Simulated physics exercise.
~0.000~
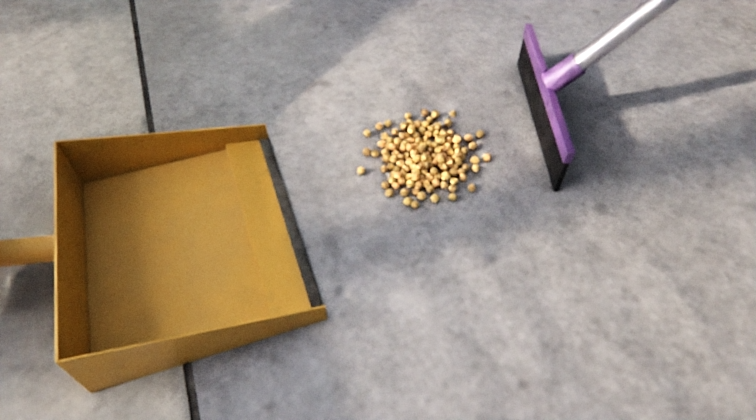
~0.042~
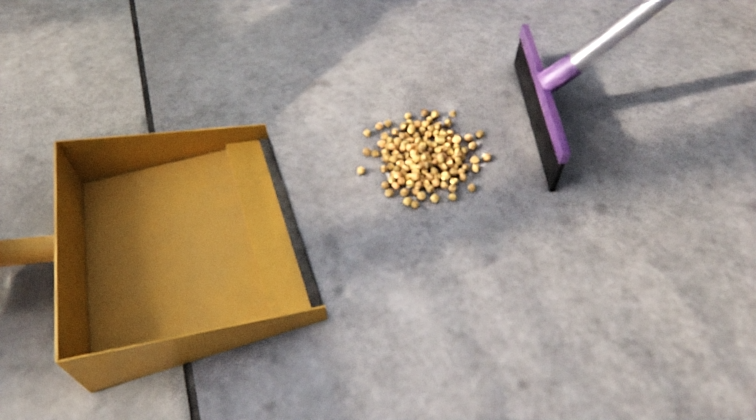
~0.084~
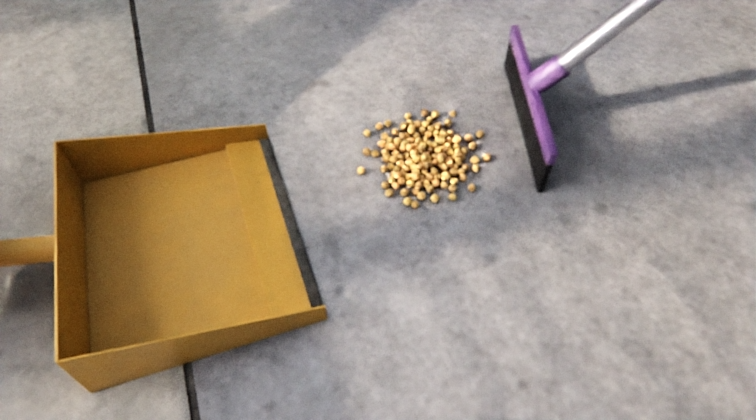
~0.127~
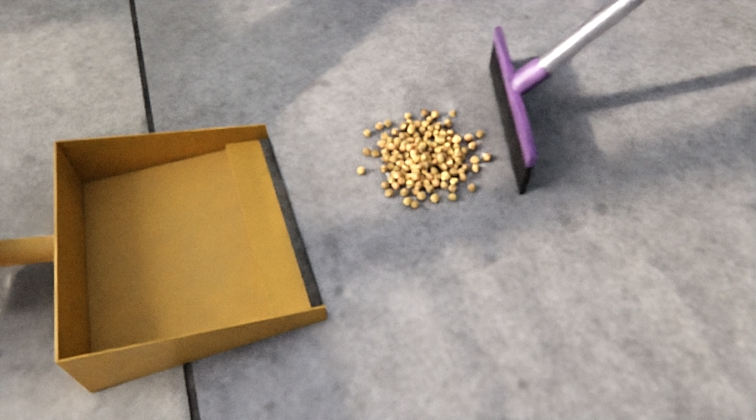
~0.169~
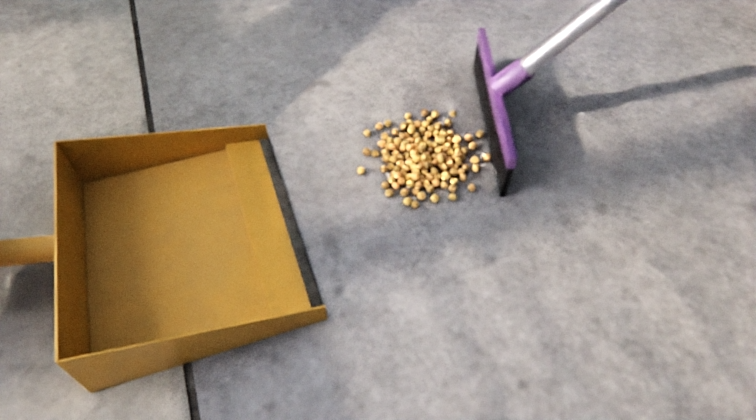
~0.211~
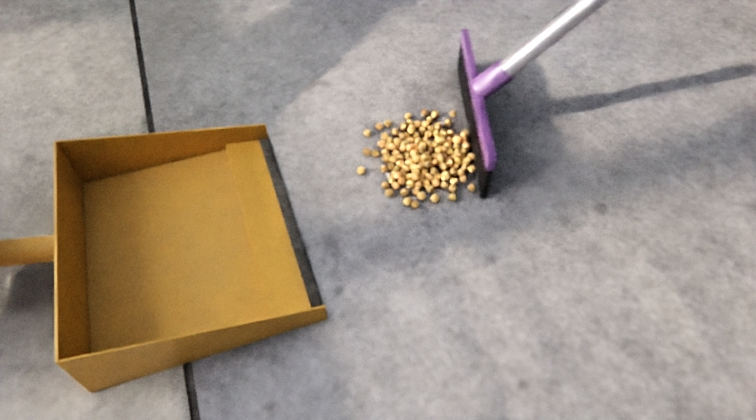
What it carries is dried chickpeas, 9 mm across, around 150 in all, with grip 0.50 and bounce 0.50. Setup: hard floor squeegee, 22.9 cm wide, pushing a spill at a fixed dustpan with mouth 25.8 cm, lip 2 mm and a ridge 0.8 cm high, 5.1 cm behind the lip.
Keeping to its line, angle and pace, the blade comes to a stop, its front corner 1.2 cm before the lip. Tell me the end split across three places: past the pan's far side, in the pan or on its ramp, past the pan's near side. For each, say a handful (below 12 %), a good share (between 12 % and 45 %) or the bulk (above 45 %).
In the end past the pan's far side: A sizeable minority, in the pan or on its ramp: A sizeable minority, past the pan's near side: A small minority.
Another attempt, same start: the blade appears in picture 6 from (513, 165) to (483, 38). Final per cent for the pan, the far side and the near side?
You'd see pan at 25, far at 20 and near at 0.
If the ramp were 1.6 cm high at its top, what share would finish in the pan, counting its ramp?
25 %.
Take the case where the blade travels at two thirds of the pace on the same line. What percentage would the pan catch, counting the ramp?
Then near 30 in a hundred.
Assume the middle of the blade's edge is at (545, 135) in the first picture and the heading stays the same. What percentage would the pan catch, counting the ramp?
25 per cent, roughly.
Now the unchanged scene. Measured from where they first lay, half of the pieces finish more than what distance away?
Around 18 centimetres.
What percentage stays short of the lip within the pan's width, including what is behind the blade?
Some 50 per cent of them end up there.
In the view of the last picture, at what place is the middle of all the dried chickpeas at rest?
Est. centre at rest: (283, 165) px.
Then, at 0.41 s, middle of the blade 14 cm from the lip; 0 % over the lip, far side 5 %, near side 0 %.
After 0.53 s, middle of the blade 8 cm from the lip; 0 % over the lip, far side 15 %, near side 0 %.
After 0.79 s, middle of the blade 5 cm from the lip; 30 % over the lip, far side 20 %, near side 0 %.
At rest (1.1 s), far side 20 %, pan 30 %, near side 0 %, in front of the lip or behind the blade 50 %.
